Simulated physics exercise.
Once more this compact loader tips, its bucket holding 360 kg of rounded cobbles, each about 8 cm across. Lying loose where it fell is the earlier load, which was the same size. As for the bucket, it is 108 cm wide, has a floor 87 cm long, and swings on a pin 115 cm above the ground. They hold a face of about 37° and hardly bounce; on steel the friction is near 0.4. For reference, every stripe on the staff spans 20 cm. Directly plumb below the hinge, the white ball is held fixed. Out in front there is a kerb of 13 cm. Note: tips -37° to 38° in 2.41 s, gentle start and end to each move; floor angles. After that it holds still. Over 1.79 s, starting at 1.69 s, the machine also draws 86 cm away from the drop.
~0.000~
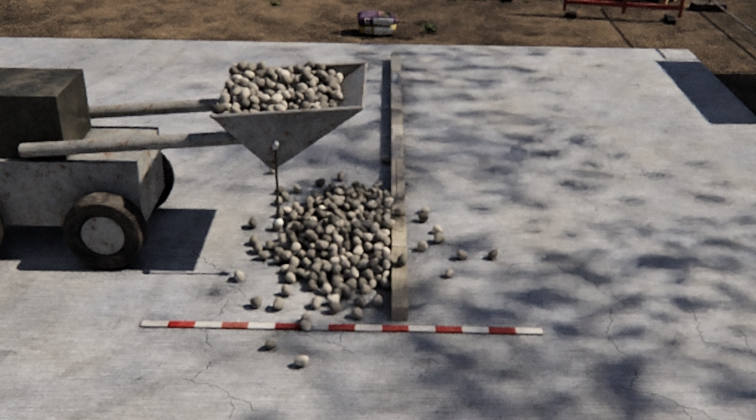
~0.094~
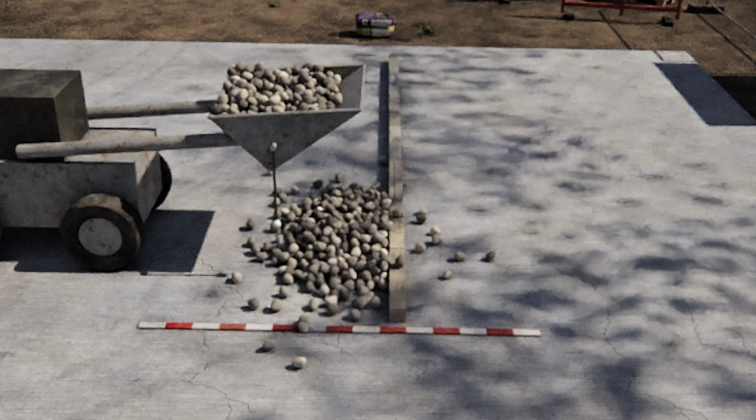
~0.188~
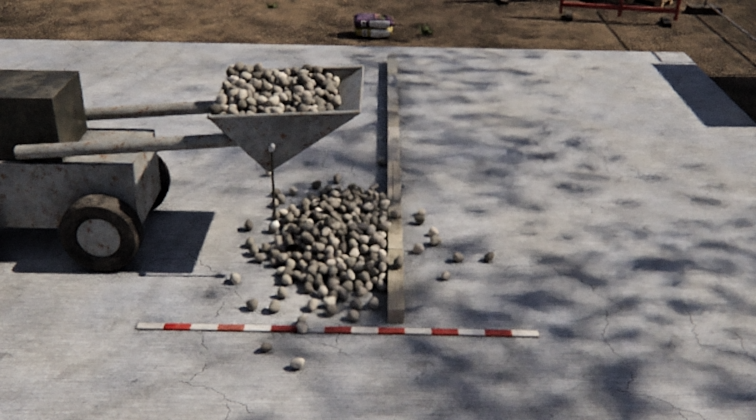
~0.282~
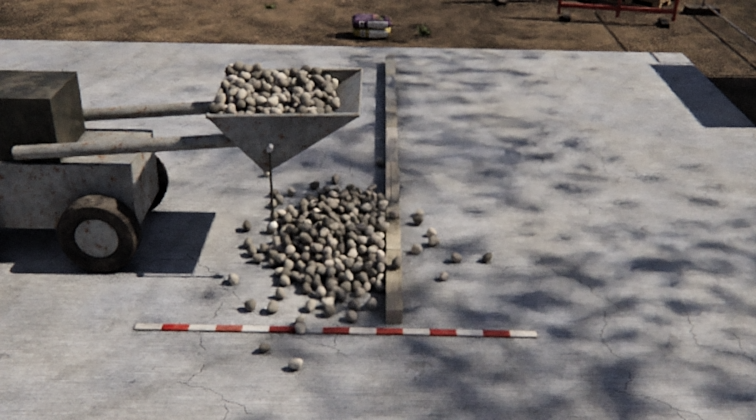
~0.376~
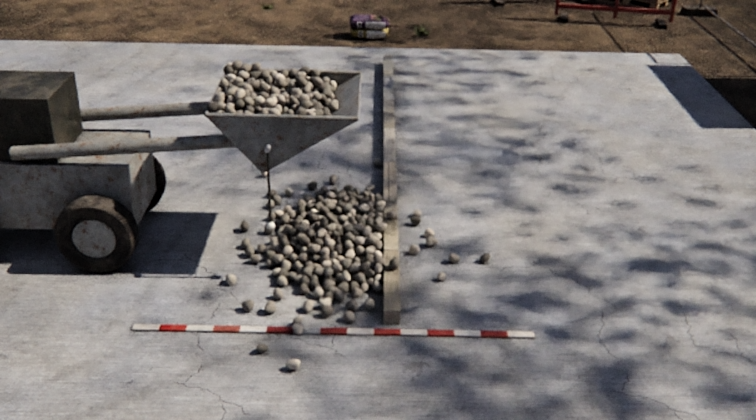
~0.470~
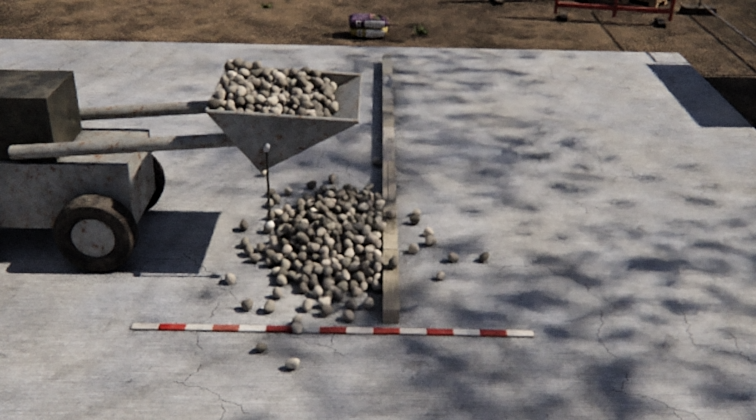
The clip opens on a small wheeled loader at left, its raised grey bucket full of rounded stones above a loose pile against a low kerb, with a red-and-white staff in front. The bucket's front lip dips slightly and its stones barely shift, while the pile below stays still.
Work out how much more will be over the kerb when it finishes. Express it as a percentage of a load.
Around 18 out of 100.
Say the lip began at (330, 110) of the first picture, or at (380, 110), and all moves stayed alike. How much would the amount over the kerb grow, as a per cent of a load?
Near 5 in a hundred first, near 30 in a hundred second.
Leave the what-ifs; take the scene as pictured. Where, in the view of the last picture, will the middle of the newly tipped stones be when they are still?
I'd point to about (354, 225).
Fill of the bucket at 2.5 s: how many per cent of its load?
Close to 5 per cent of the load.
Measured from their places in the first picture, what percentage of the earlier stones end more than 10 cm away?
Estimate: 5 %, roughly.
After 1.8 s the floor is at 26°; in per cent of one load, 91 in the bucket, 107 on this side of the kerb, 2 over the kerb; the foremost stones are at (435, 242).
After 2.5 s the floor is at 38°; in per cent of one load, 4 in the bucket, 181 on this side of the kerb, 16 over the kerb; the foremost stones are at (459, 243).
After 3.9 s the floor is at 38°; in per cent of one load, 0 in the bucket, 181 on this side of the kerb, 20 over the kerb; the foremost stones are at (495, 242).
After 6.6 s the floor is at 38°; in per cent of one load, 0 in the bucket, 181 on this side of the kerb, 20 over the kerb; the foremost stones are at (495, 242). Net gain over the kerb, 18.
